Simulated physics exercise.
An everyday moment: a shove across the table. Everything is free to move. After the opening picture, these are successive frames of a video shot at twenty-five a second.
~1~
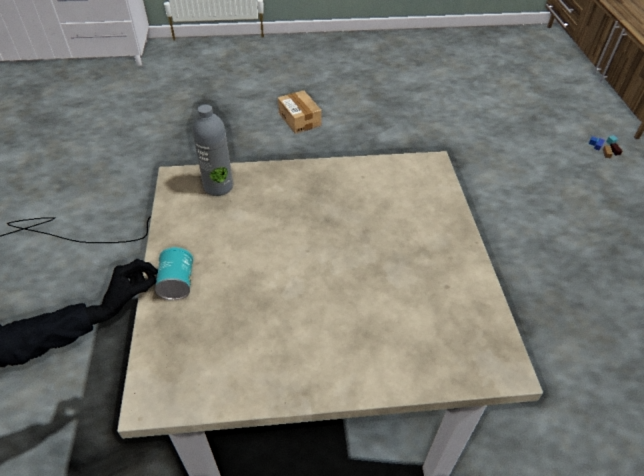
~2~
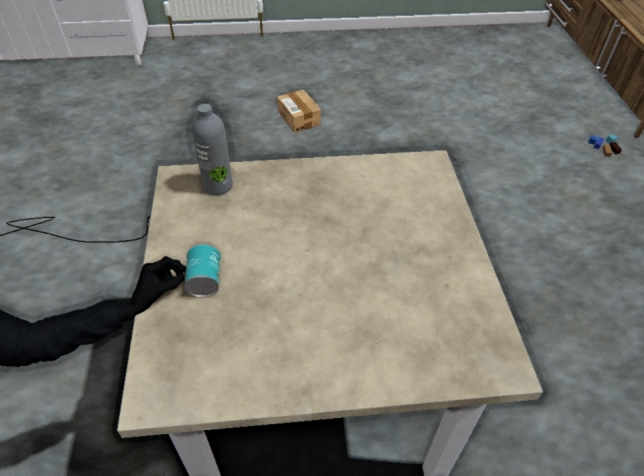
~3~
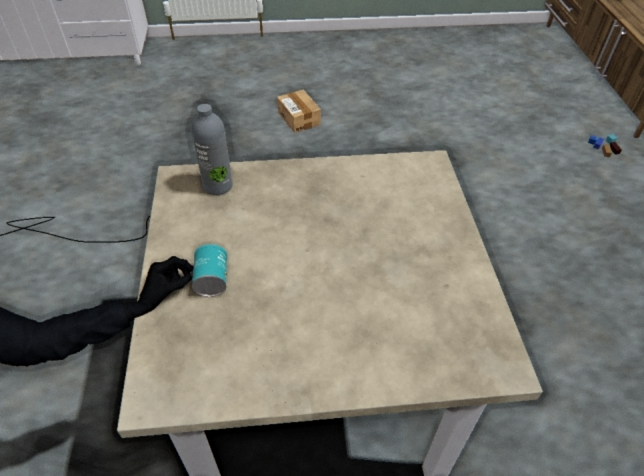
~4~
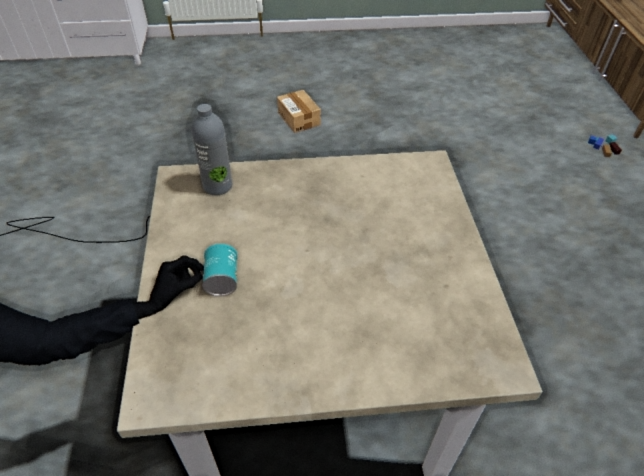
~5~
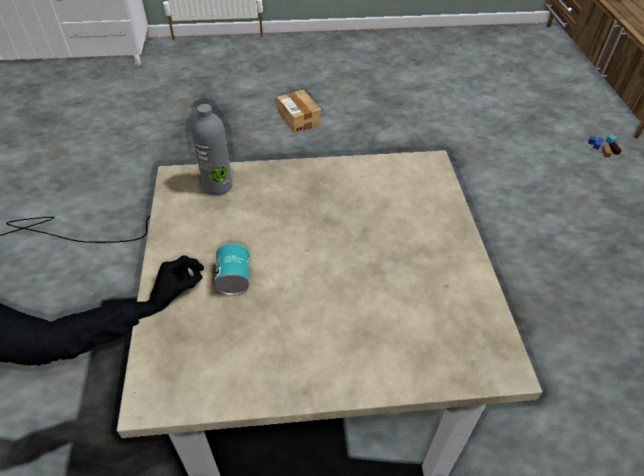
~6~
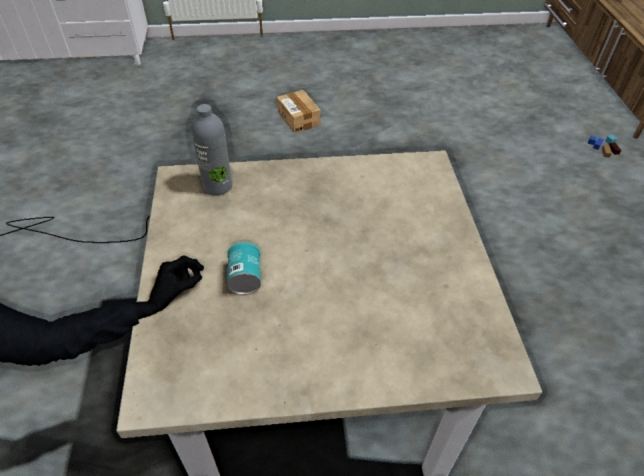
The footage shows a black-gloved hand pushing a turquoise tin rightward from the left edge of a table, near a grey bottle; the hand then stays back while the tin slides a little farther right on its own.
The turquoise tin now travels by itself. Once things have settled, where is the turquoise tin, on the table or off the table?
The turquoise tin drops to the floor.
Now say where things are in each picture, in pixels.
The first frame shows under the hand; turquoise tin (175, 274).
The second frame shows under the hand; turquoise tin (203, 271).
The third frame shows under the hand; turquoise tin (210, 271).
The fourth frame shows turquoise tin (220, 270).
The fifth frame shows turquoise tin (232, 269) shifted a little.
The sixth frame shows turquoise tin (244, 268) shifted about its own width.
Then, 0.50 s on from there, turquoise tin shifted well along near (385, 259).
Then, 1.10 s on from there, turquoise tin now off the table.
In the end, off the table, turquoise tin.
